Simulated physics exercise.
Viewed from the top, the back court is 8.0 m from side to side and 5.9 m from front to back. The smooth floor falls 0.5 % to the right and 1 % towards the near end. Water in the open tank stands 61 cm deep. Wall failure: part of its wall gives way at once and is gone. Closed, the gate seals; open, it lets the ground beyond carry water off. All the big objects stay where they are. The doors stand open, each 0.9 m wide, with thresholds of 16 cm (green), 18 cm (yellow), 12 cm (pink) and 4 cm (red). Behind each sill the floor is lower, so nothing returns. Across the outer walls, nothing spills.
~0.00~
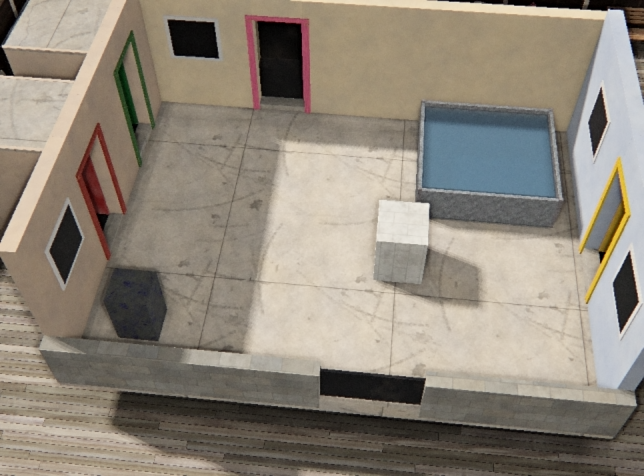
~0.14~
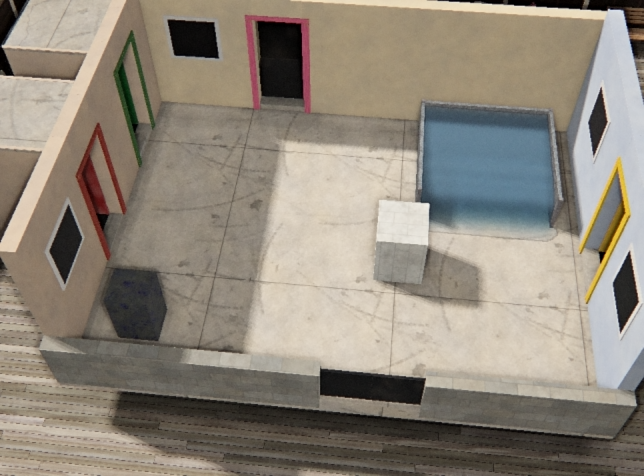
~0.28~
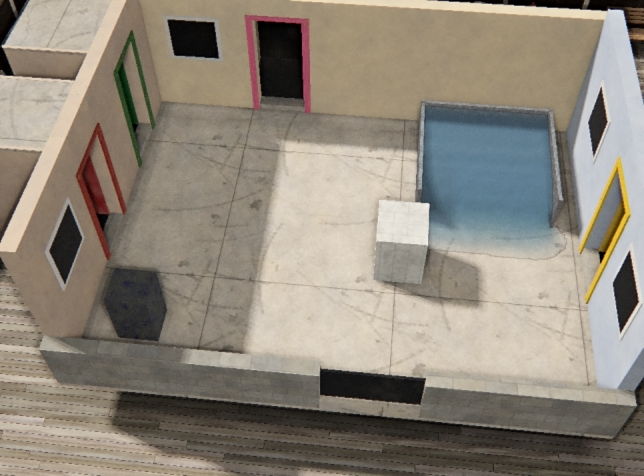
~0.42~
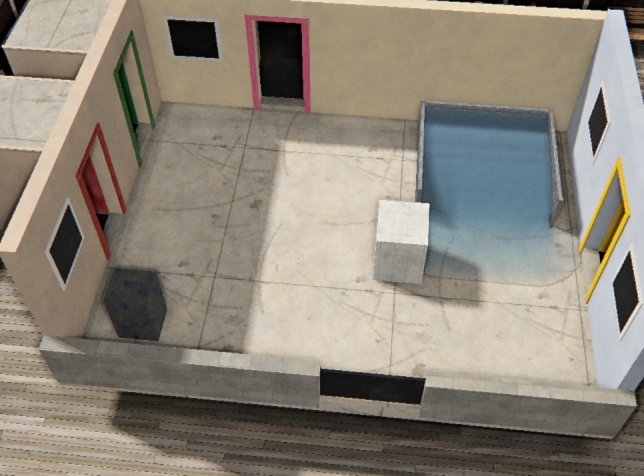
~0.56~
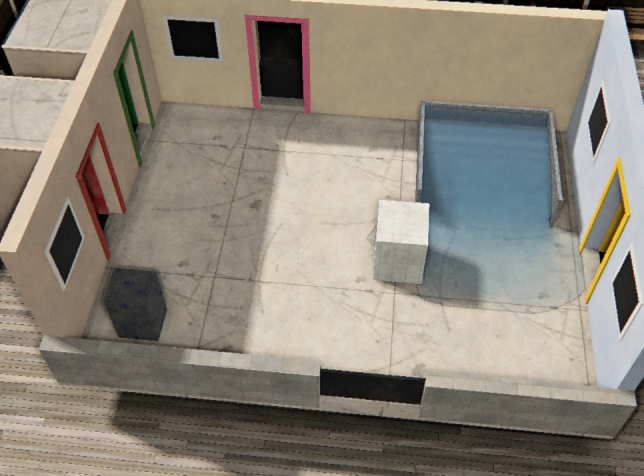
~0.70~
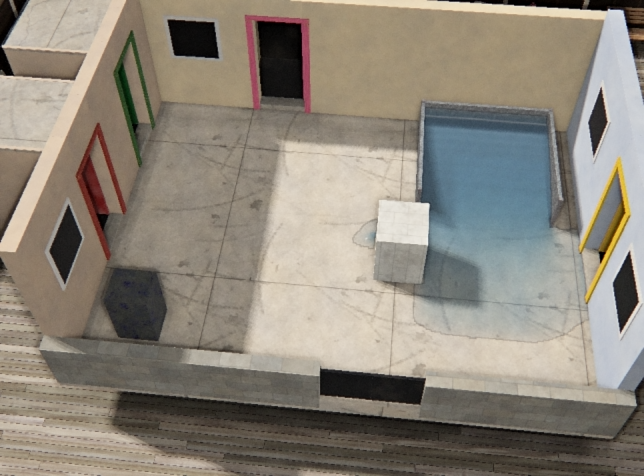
Water in the open tank sat still until its near wall vanished, then poured out across the smooth floor towards the near end, spreading past the pale block and thinning as it went.
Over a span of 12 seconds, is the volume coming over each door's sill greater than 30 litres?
One by one: Green door: Below the cap; yellow door: Below the cap; pink door: Below the cap; red door: Above the cap.
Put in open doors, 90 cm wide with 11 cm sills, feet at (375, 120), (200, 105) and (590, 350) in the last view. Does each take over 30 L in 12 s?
The first one doesn't reach it, the second one doesn't reach it, and the third one exceeds it.
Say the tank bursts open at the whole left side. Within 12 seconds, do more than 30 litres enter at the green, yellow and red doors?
Green door surpasses it, yellow door doesn't reach it, red door surpasses it.
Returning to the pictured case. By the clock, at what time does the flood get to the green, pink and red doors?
Arrival times: Green 5.0 seconds, pink 5.0 seconds, red 4.5 seconds.
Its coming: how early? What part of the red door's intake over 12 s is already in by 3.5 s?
Around 0 percent.
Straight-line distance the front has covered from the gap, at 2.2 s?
Distance: Approx. 4.8 m.
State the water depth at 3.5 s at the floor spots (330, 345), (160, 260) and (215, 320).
Close to 10, 0 and 3 centimetres.
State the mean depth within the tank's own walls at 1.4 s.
33 cm.
After 1.4 s water covers 30 % of the floor and is deepest (37 cm) near (461, 399); green door not reached, yellow door 16 cm at the sill, 0 L in, pink door not reached, red door not reached.
After 2.2 s water covers 40 % of the floor and is deepest (50 cm) near (584, 411); green door not reached, yellow door 15 cm at the sill, 0 L in, pink door not reached, red door not reached.
After 3.5 s water covers 55 % of the floor and is deepest (31 cm) near (559, 409); green door not reached, yellow door 14 cm at the sill, 0 L in, pink door not reached, red door not reached.
After 7.0 s water covers 85 % of the floor and is deepest (18 cm) near (74, 361); green door 8 cm at the sill, 0 L in, yellow door 11 cm at the sill, 3 L in, pink door 1 cm at the sill, 0 L in, red door 12 cm at the sill, 64 L in.
After 12.0 s water covers 100 % of the floor and is deepest (12 cm) near (377, 239); green door 6 cm at the sill, 0 L in, yellow door 9 cm at the sill, 3 L in, pink door 5 cm at the sill, 0 L in, red door 5 cm at the sill, 123 L in.
